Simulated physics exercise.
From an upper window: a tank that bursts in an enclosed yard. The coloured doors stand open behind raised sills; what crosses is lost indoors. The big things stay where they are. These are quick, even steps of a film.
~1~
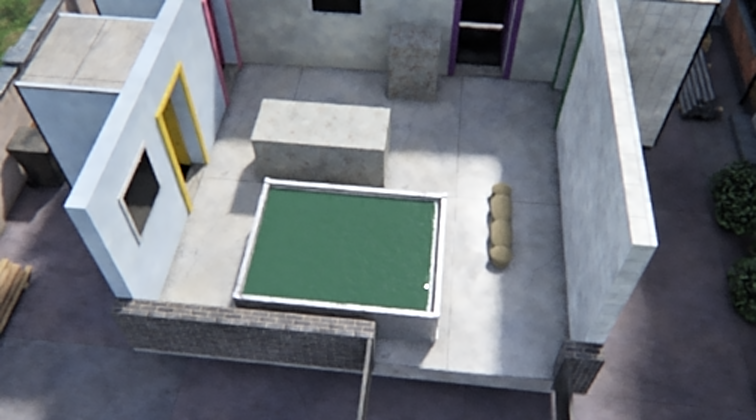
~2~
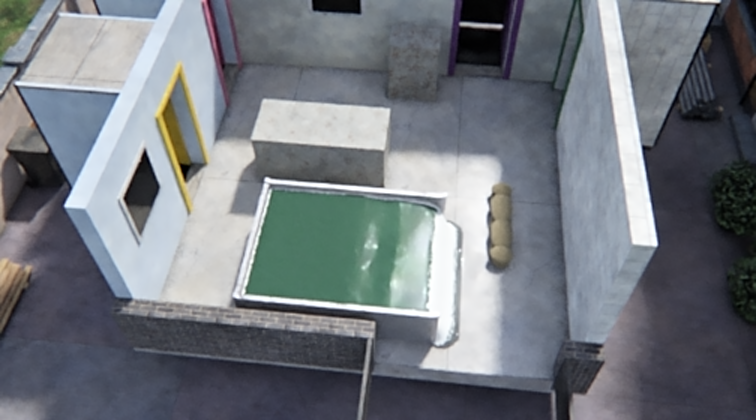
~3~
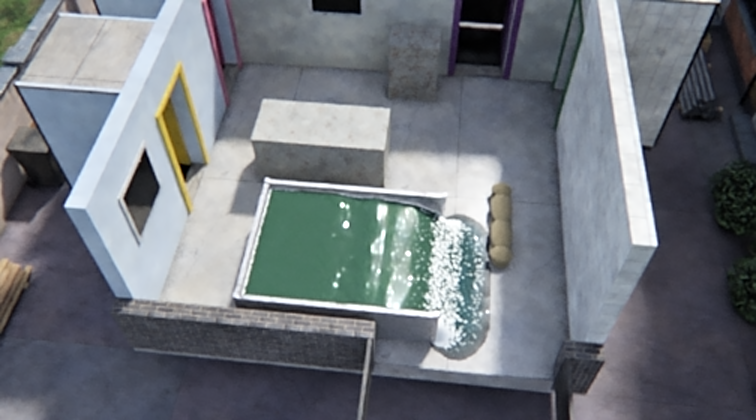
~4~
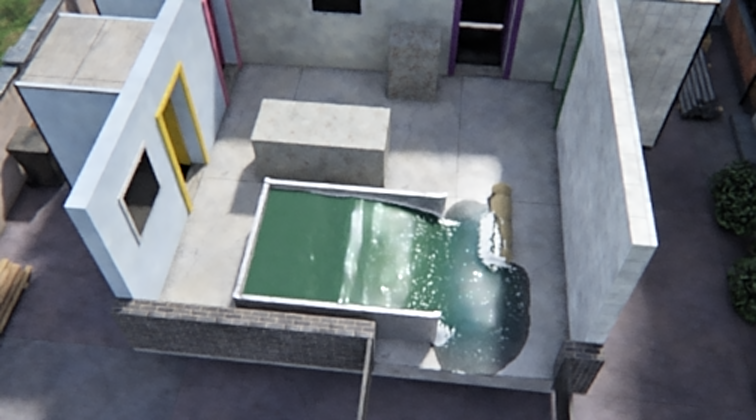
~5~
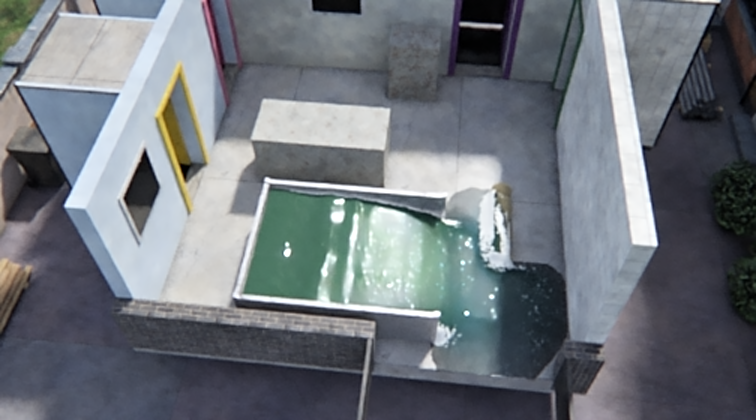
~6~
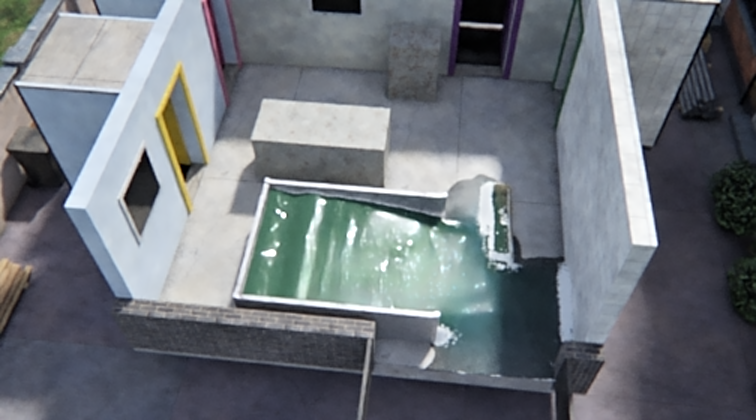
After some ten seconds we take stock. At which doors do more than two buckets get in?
In the end: The green door floods; the purple door floods; the pink door holds within the limit; the yellow door holds within the limit.
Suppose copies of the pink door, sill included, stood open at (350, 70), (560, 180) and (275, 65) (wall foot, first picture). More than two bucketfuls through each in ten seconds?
As listed: Is under, takes less, takes less.
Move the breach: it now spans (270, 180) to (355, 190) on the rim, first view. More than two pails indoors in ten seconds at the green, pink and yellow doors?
My reading: The green door floods, the pink door holds, the yellow door goes over.
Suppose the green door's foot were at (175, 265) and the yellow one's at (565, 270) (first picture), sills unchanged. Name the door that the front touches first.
I say the yellow one.
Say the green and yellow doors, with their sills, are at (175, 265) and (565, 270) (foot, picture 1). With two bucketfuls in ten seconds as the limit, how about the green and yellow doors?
Then: Green keeps below it; yellow goes over.
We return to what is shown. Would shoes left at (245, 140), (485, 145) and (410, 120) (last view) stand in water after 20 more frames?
In that order: No water, under water, awash.
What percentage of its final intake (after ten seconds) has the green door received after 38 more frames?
Roughly 50 per cent.
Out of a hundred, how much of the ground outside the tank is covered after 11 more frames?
Roughly 45 per cent.
A moment on, water covers 30 % of the floor; the green door not reached, the purple door not reached, the pink door not reached, the yellow door not reached.
Next, water covers 45 % of the floor; the green door wet at the sill, nothing in, the purple door wet at the sill, nothing in, the pink door not reached, the yellow door not reached.
Then, water covers 55 % of the floor; the green door under two buckets in, the purple door over two buckets in, the pink door not reached, the yellow door not reached.
Later, water covers 75 % of the floor; the green door over two buckets in, the purple door far over two buckets in, the pink door wet at the sill, nothing in, the yellow door not reached.
In the end, water covers 95 % of the floor; the green door far over two buckets in, the purple door far over two buckets in, the pink door wet at the sill, nothing in, the yellow door wet at the sill, nothing in.
